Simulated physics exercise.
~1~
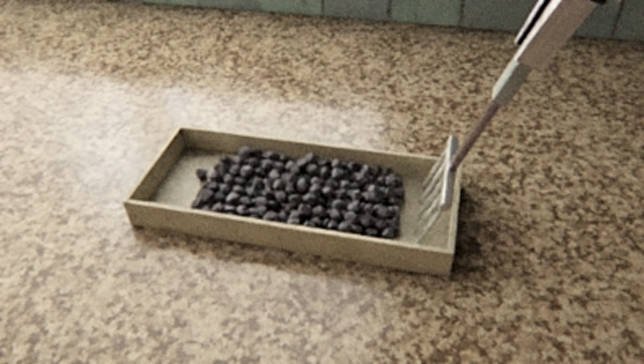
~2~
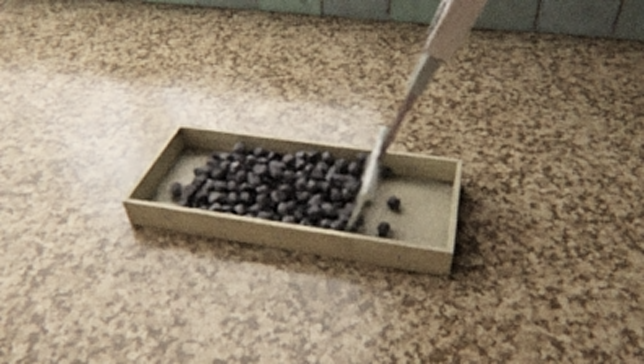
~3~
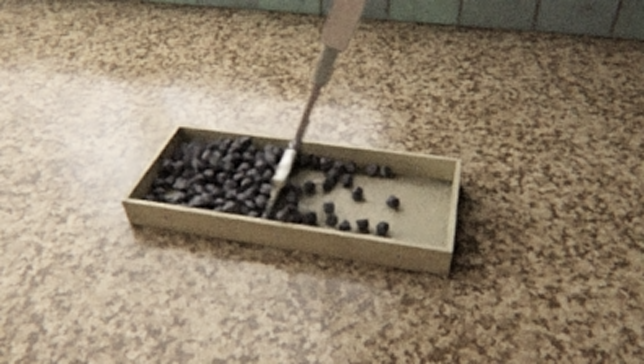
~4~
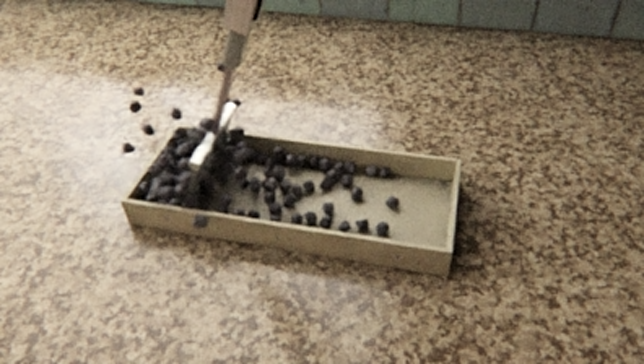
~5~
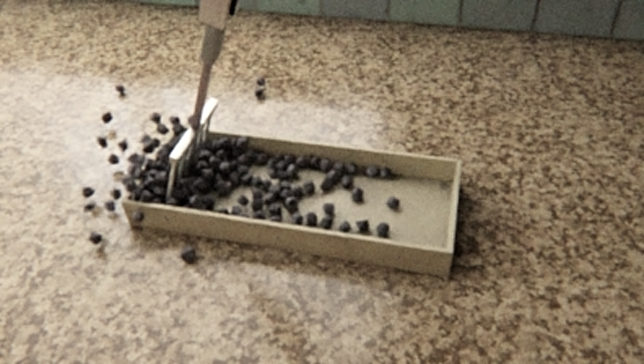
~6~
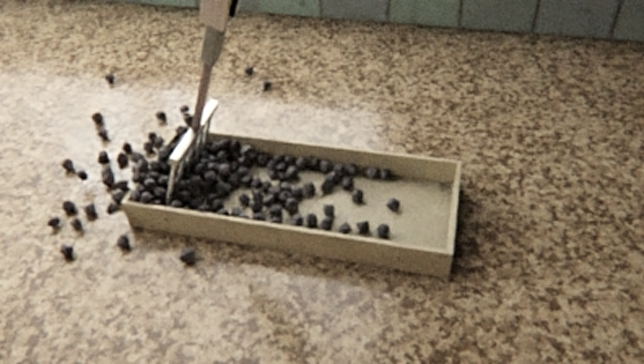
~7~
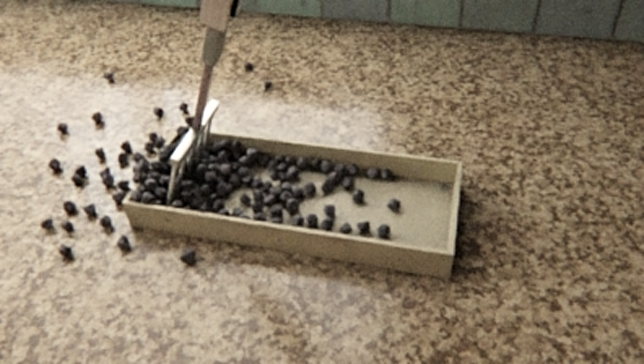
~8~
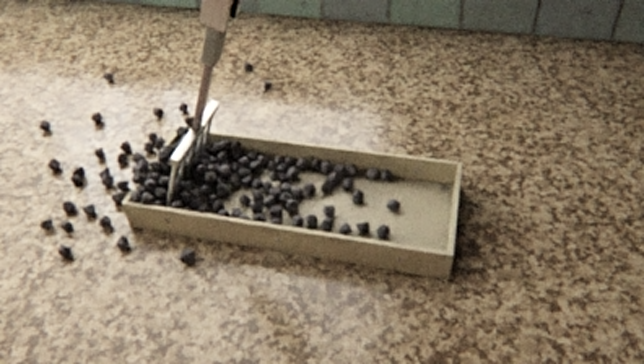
A robot's rake pushes dark pebbles left along a tray, spilling some onto the table.
